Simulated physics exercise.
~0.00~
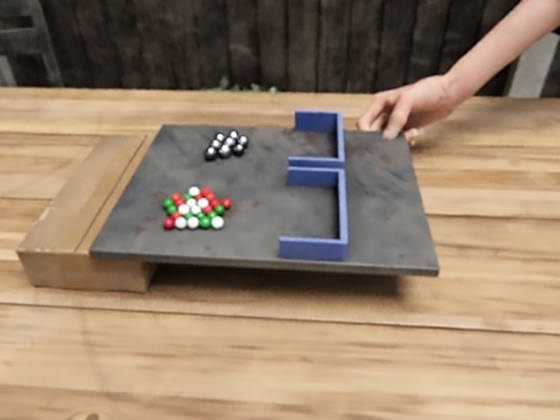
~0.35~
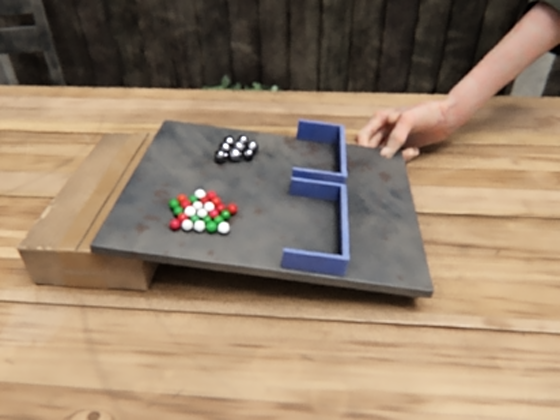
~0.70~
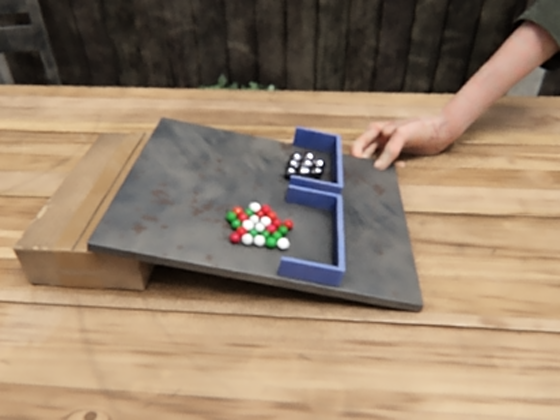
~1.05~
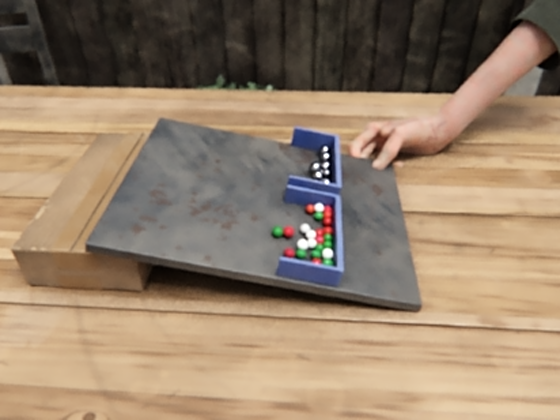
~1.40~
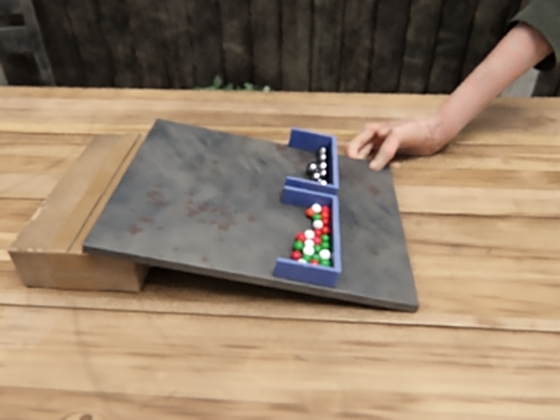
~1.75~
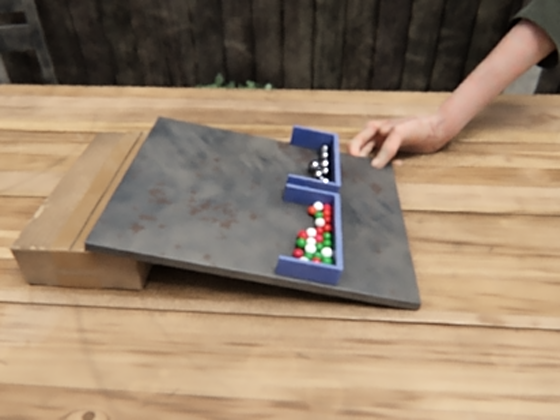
A hand lowers the right end of a dark board propped on a wooden block, and two clusters of small balls, one black and white, one red, green and white, slide right until each gathers inside its blue fence and stays there, the board resting tilted.
